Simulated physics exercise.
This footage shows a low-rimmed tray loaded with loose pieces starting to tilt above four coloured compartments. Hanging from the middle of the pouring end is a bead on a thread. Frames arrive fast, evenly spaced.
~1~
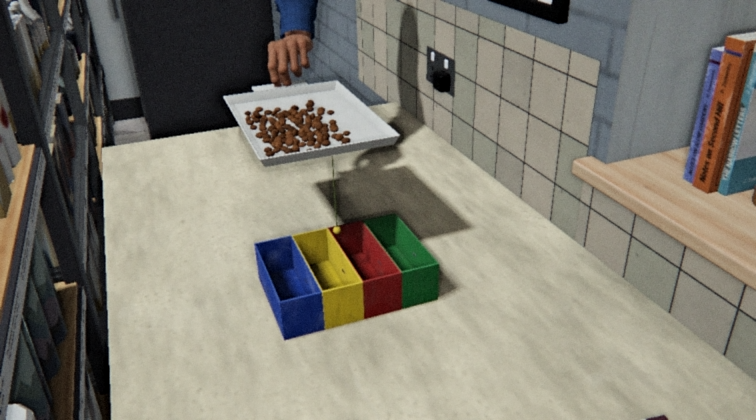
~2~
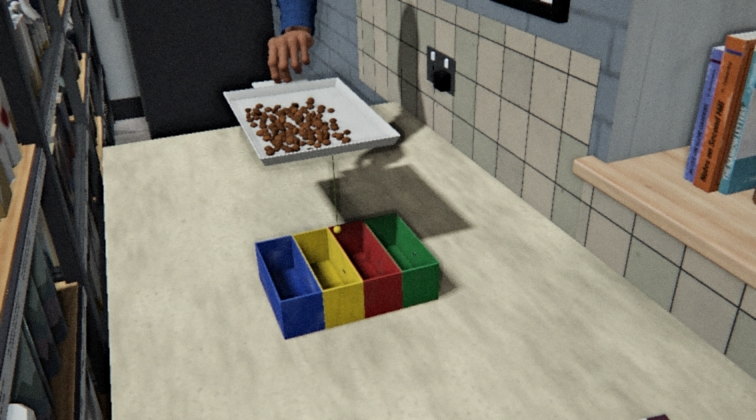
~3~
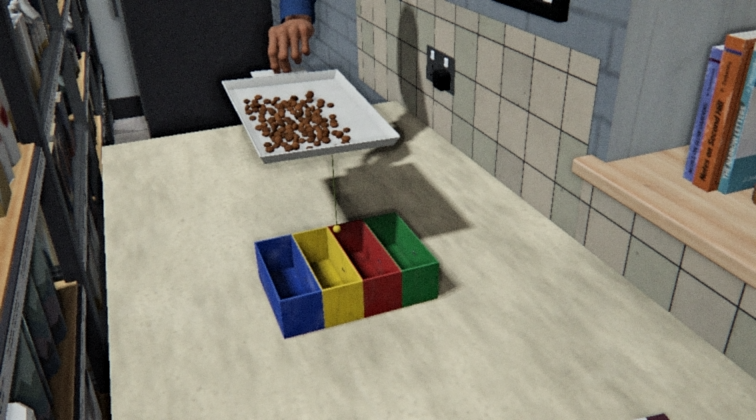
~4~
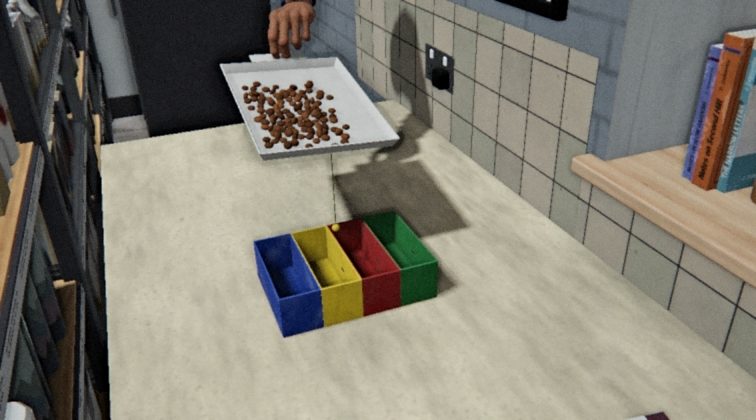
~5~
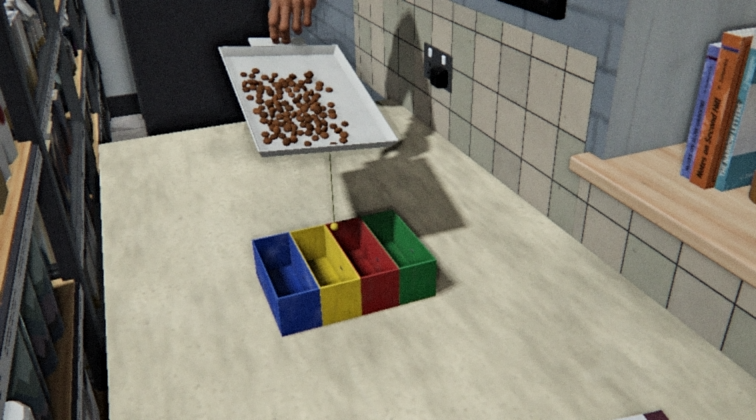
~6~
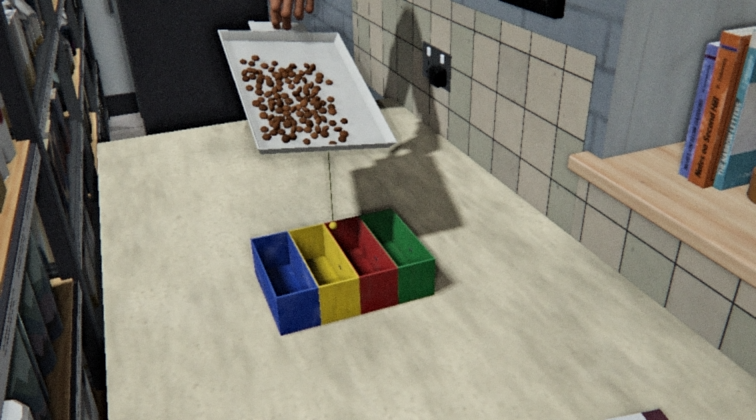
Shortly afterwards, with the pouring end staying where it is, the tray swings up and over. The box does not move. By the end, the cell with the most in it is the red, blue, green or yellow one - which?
The green one.
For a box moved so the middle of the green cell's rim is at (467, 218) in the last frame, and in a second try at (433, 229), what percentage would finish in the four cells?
Result, in turn: 90 %, 100 %.
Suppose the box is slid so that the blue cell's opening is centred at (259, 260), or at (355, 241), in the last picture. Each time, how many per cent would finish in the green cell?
Close to 30 in a hundred, then close to 0 in a hundred.
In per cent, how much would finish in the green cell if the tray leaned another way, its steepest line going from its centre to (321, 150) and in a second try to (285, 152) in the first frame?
Roughly 10 per cent, and 0 per cent.
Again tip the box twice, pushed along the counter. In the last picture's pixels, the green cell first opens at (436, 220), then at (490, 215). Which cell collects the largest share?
First place: The red cell; second place: Blue.
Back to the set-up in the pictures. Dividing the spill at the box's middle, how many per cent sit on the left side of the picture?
Roughly 0 %.
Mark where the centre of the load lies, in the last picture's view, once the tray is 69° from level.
Somewhere about (370, 151).
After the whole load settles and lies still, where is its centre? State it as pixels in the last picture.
Centre at rest, last view: Approx. (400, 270).
Soon, tray tipped steeply; about two thirds on the tray; a small part in the green cell; a stray few in the red cell; about a third falling or outside the box.
A while on, tray tipped past a quarter turn; about half in the green cell; about a quarter in the red cell; a small part in the yellow cell; about a quarter falling or outside the box.
Towards the end, tray tipped past a quarter turn; about half in the green cell; about a quarter in the red cell; a small part in the yellow cell; about a quarter falling or outside the box.
Finally, tray tipped past a quarter turn; about half in the green cell; about a quarter in the red cell; a small part in the yellow cell; none in the blue cell; about a quarter outside the box.
